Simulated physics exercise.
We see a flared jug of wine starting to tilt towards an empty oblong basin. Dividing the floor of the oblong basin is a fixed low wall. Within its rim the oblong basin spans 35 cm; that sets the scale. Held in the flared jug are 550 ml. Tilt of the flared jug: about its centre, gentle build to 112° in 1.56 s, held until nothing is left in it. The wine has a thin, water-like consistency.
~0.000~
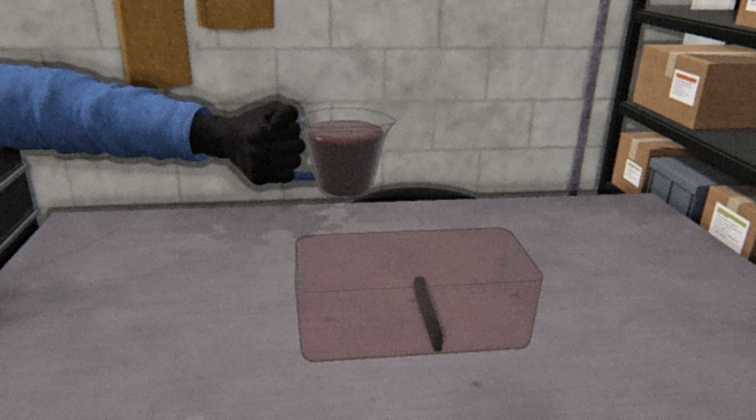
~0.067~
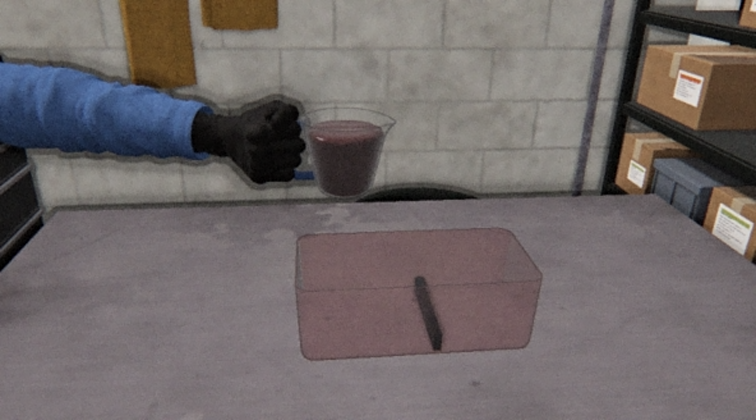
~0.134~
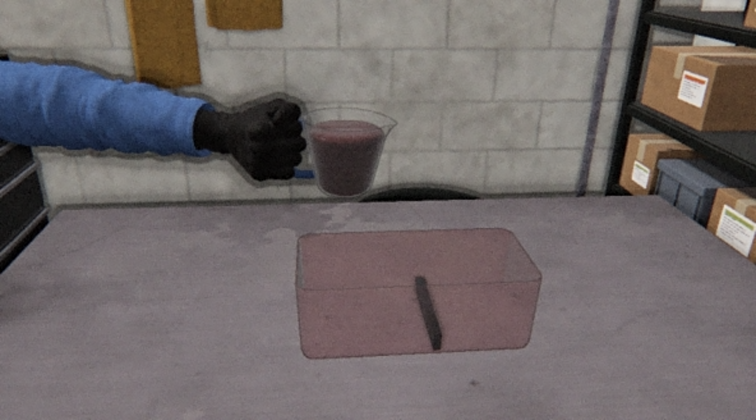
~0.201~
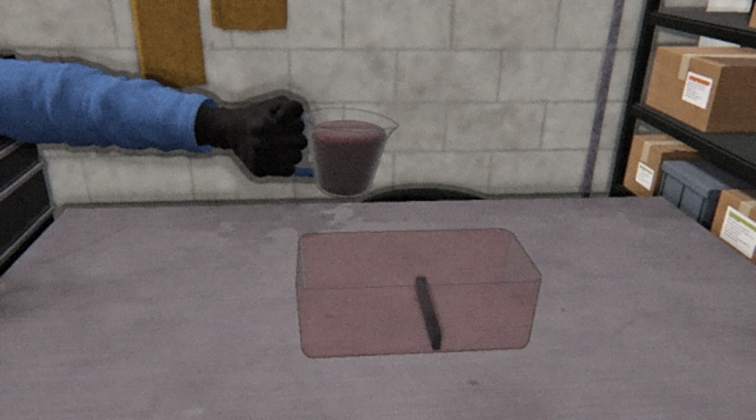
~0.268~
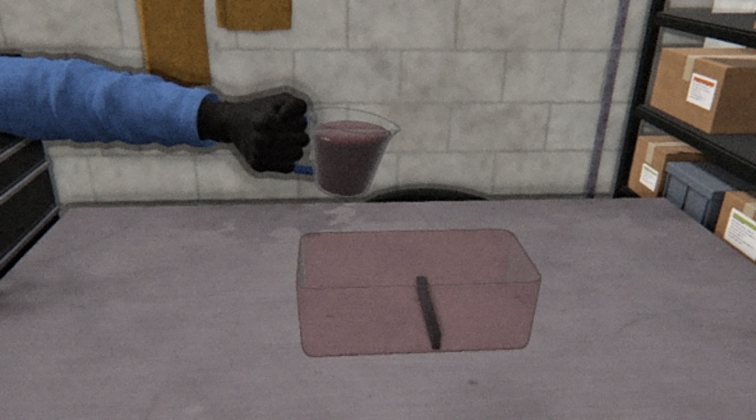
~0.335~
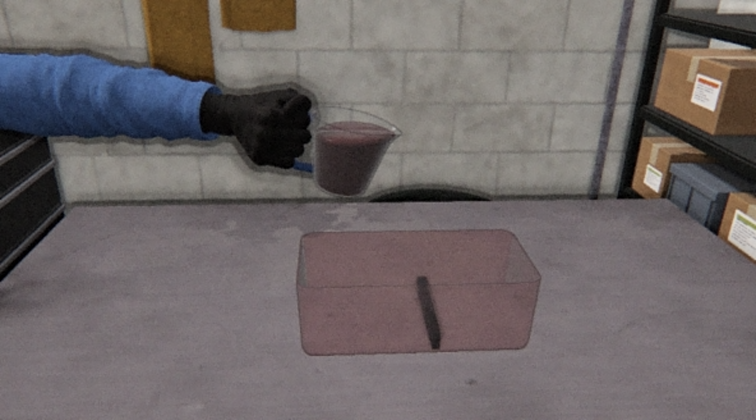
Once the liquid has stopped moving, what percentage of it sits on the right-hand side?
About 73 per cent.
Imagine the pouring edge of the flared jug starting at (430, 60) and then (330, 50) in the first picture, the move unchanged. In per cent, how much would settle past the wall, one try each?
In order, 85 and 10 per cent.
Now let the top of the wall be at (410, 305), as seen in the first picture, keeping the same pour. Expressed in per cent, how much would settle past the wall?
Then about 85 per cent.
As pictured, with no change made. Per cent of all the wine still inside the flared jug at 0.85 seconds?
Roughly 64 %.
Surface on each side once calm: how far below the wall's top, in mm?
On the left it's about 26 mm; on the right, about 12 mm.
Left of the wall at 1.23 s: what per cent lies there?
I'd say near 10 percent.
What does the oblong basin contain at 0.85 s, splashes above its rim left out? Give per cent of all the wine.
Roughly 14 percent.
Then, 0.85 s in, the tilt is 64° and 64 per cent is still to pour, 1 is left of the wall and 13 right of it.
Then, 1.23 s in, the tilt is 100° and 8 per cent is still to pour, 11 is left of the wall and 69 right of it.
Then, 1.63 s in, the tilt is 112° and 0 per cent is still to pour, 25 is left of the wall and 74 right of it.
Then, 2.06 s in, the tilt is 112° and 0 per cent is still to pour, 26 is left of the wall and 73 right of it.
Finally, 26 per cent lies left of the wall, 73 right of it and 1 outside.
